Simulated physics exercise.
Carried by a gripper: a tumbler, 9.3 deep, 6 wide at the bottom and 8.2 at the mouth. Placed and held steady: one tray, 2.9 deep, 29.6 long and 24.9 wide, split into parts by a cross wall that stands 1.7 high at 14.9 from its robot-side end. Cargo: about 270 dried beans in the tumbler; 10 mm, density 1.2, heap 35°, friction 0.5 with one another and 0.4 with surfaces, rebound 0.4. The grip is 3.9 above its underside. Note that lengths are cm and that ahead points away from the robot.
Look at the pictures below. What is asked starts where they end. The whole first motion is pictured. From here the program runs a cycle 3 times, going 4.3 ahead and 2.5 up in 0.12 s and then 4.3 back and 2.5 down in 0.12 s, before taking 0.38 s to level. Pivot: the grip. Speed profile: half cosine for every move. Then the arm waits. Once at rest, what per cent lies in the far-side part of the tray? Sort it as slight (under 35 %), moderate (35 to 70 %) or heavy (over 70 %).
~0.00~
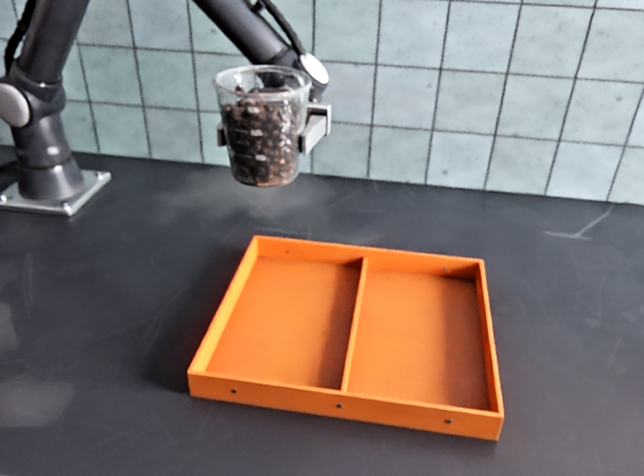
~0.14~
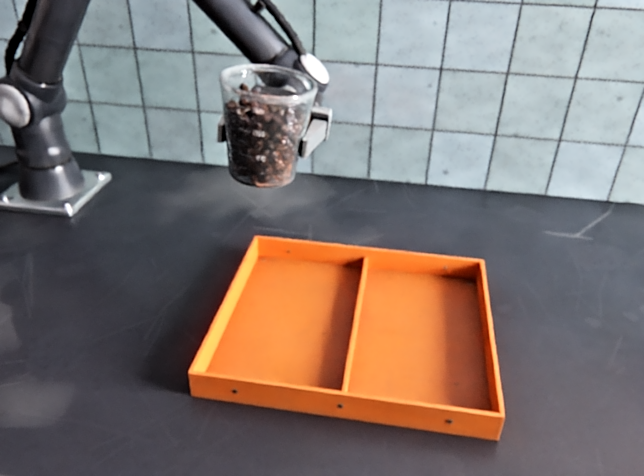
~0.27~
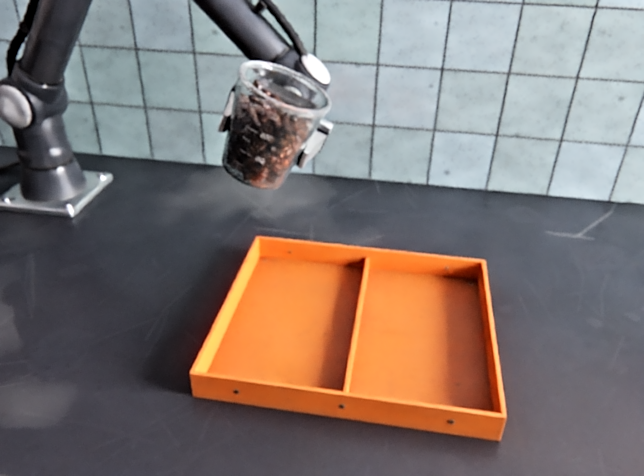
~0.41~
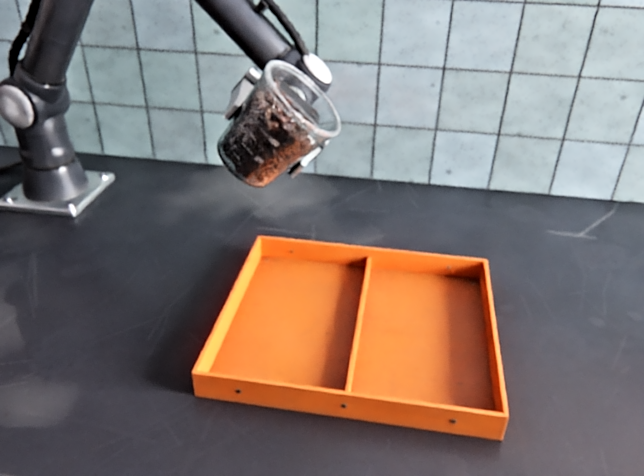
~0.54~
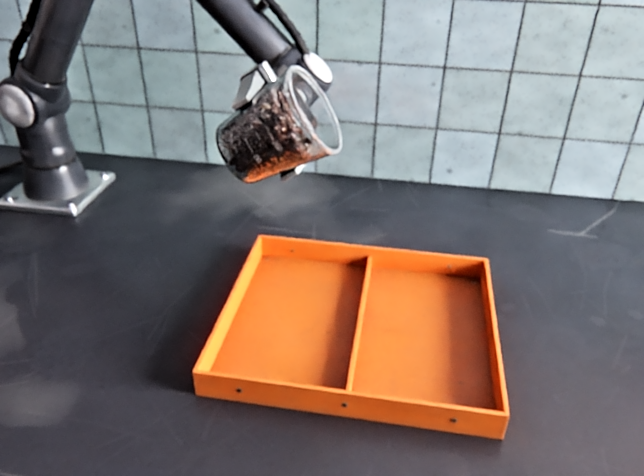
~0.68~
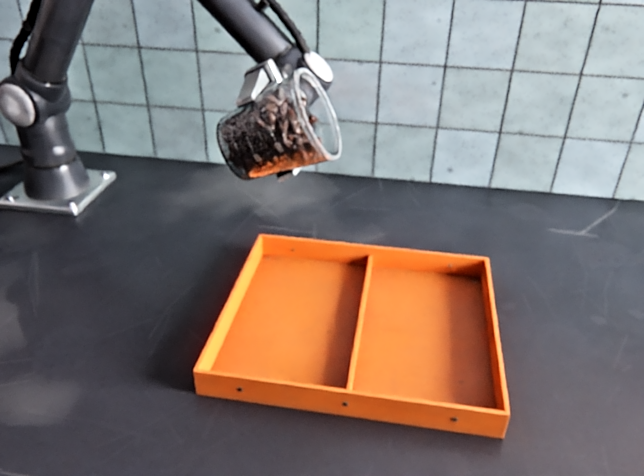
It counts as moderate.
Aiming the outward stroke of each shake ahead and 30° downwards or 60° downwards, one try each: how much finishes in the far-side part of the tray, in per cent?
Roughly 15 per cent, then 5 per cent.
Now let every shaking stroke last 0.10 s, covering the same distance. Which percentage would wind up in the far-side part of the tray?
In that case around 80 per cent.
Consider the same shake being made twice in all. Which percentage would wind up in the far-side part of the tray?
Near 50 per cent.
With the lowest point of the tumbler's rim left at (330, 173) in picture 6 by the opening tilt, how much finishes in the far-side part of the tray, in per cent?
About 95 per cent.
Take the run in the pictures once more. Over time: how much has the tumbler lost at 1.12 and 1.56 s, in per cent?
In turn: 50, 75.
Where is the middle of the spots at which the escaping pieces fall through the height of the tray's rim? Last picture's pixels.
Centre: Roughly (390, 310).
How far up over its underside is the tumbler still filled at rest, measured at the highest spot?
4.0 cm.
After 1.12 s, tilted 63° forward, highest piece 26 above the table; 134 in the tumbler, 102 in the far-side part, 17 in the robot-side part, 14 in flight or on a rim.
After 1.56 s, tilted 39° forward, highest piece 25 above the table; 154 in the far-side part, 68 in the tumbler, 38 in the robot-side part, 5 on the table or floor, 2 in flight or on a rim.
After 1.98 s, level, highest piece 23 above the table; 155 in the far-side part, 68 in the tumbler, 38 in the robot-side part, 6 on the table or floor.
After 3.03 s, level, highest piece 23 above the table; 155 in the far-side part, 68 in the tumbler, 38 in the robot-side part, 6 on the table or floor.
In the end, 155 in the far-side part, 68 in the tumbler, 38 in the robot-side part, 6 on the table or floor. That is 58 % in the far-side part of the tray.
